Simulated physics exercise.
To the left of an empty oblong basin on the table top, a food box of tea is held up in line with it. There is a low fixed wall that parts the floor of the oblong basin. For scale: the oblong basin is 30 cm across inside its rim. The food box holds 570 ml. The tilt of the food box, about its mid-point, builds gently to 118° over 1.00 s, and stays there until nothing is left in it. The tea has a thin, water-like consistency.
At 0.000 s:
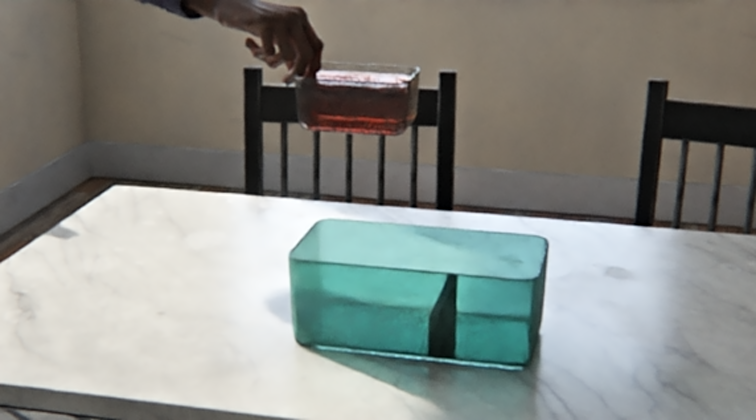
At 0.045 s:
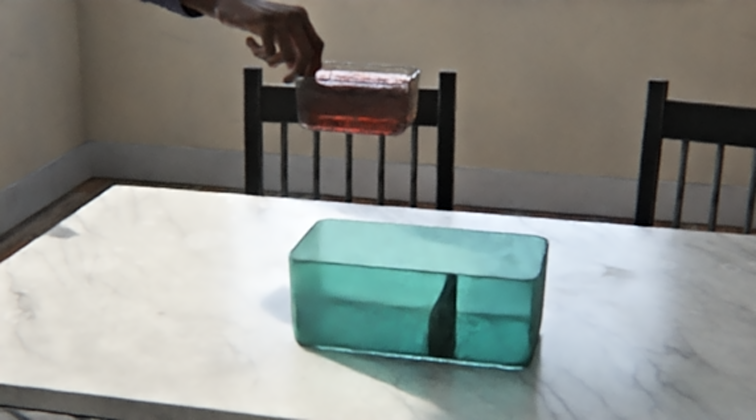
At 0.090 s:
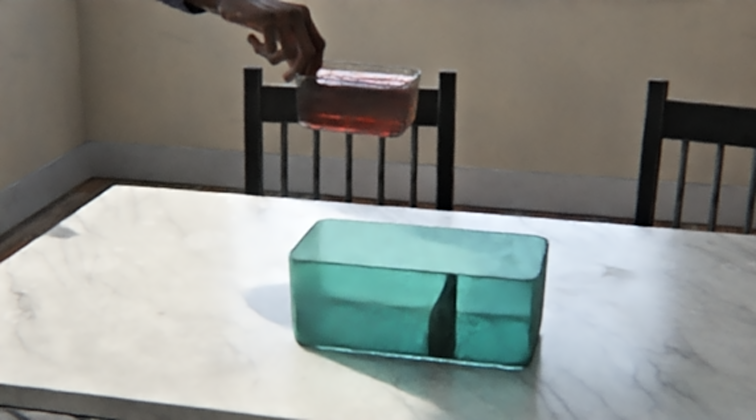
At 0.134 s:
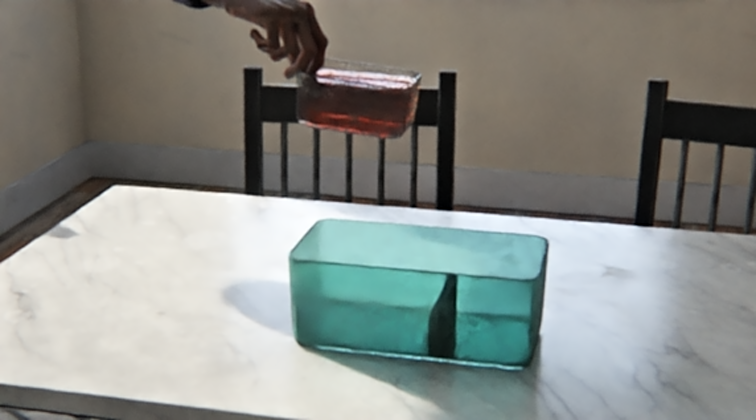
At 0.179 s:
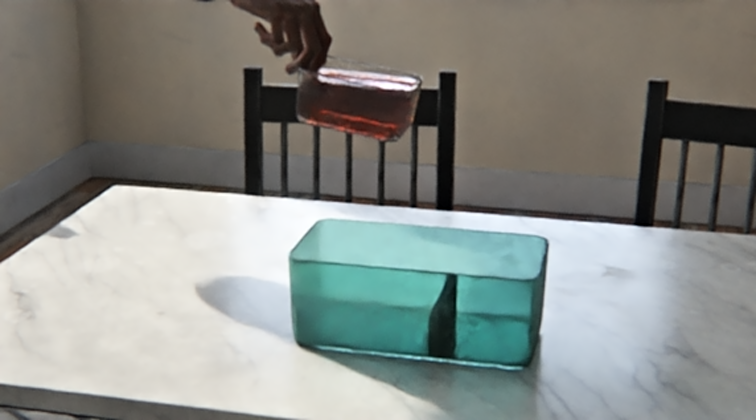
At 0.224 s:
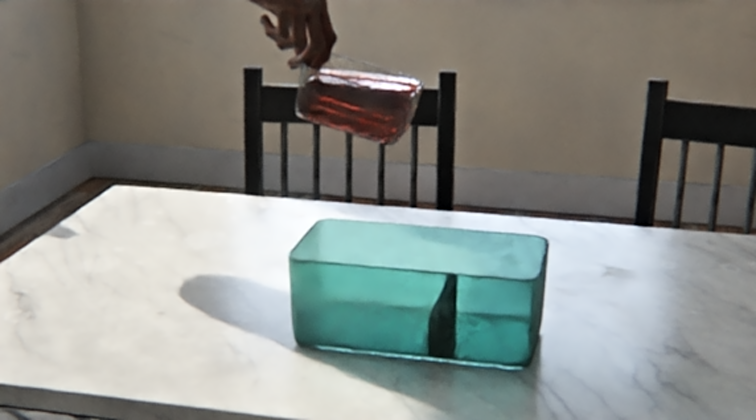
A clear food box of reddish tea, held by a hand, tilting gently down to the right above a green oblong basin.
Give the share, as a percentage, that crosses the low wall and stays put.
Around 75 %.
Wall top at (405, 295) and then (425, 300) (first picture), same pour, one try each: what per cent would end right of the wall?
I'd put it at about 90 per cent for the first and about 80 per cent for the second.
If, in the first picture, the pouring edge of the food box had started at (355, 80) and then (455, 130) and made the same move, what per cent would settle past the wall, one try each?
5 per cent first, 85 per cent second.
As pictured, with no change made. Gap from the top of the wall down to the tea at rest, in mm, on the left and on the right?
Near 50 mm for the left and near 28 mm for the right.
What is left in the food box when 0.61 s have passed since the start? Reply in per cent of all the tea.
Still held: Roughly 28 % of the total.
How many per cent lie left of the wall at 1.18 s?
Near 24 in a hundred.
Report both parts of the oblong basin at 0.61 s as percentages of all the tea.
Around 1 on the left and around 20 on the right.
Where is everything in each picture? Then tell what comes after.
In the first picture, it leans 0°; its right rim is at (413, 77); the tea meets the walls at (307, 77) and (412, 83); the oblong basin's rim runs from (303, 239) to (543, 259); the wall's top is at (444, 295).
In the second picture, it leans 1°; its right rim is at (414, 78); the tea meets the walls at (307, 77) and (413, 83).
In the third picture, it leans 2°; its right rim is at (414, 80); the tea meets the walls at (307, 76) and (413, 84).
In the fourth picture, it leans 5°; its right rim is at (415, 83); the tea meets the walls at (309, 76) and (414, 85).
In the fifth picture, it leans 9°; its right rim is at (416, 87); the tea meets the walls at (309, 76) and (416, 86).
In the sixth picture, it leans 14°; its right rim is at (417, 92); the tea meets the walls at (310, 77) and (418, 87).
After 0.61 s the tilt is 78° and 29 per cent is still to pour, 1 is left of the wall and 20 right of it.
After 0.89 s the tilt is 114° and 2 per cent is still to pour, 14 is left of the wall and 75 right of it.
After 1.18 s the tilt is 118° and 0 per cent is still to pour, 23 is left of the wall and 75 right of it.
After 1.50 s the tilt is 118° and 0 per cent is still to pour, 23 is left of the wall and 75 right of it.
In the end 23 per cent lies left of the wall, 75 right of it and 2 outside.
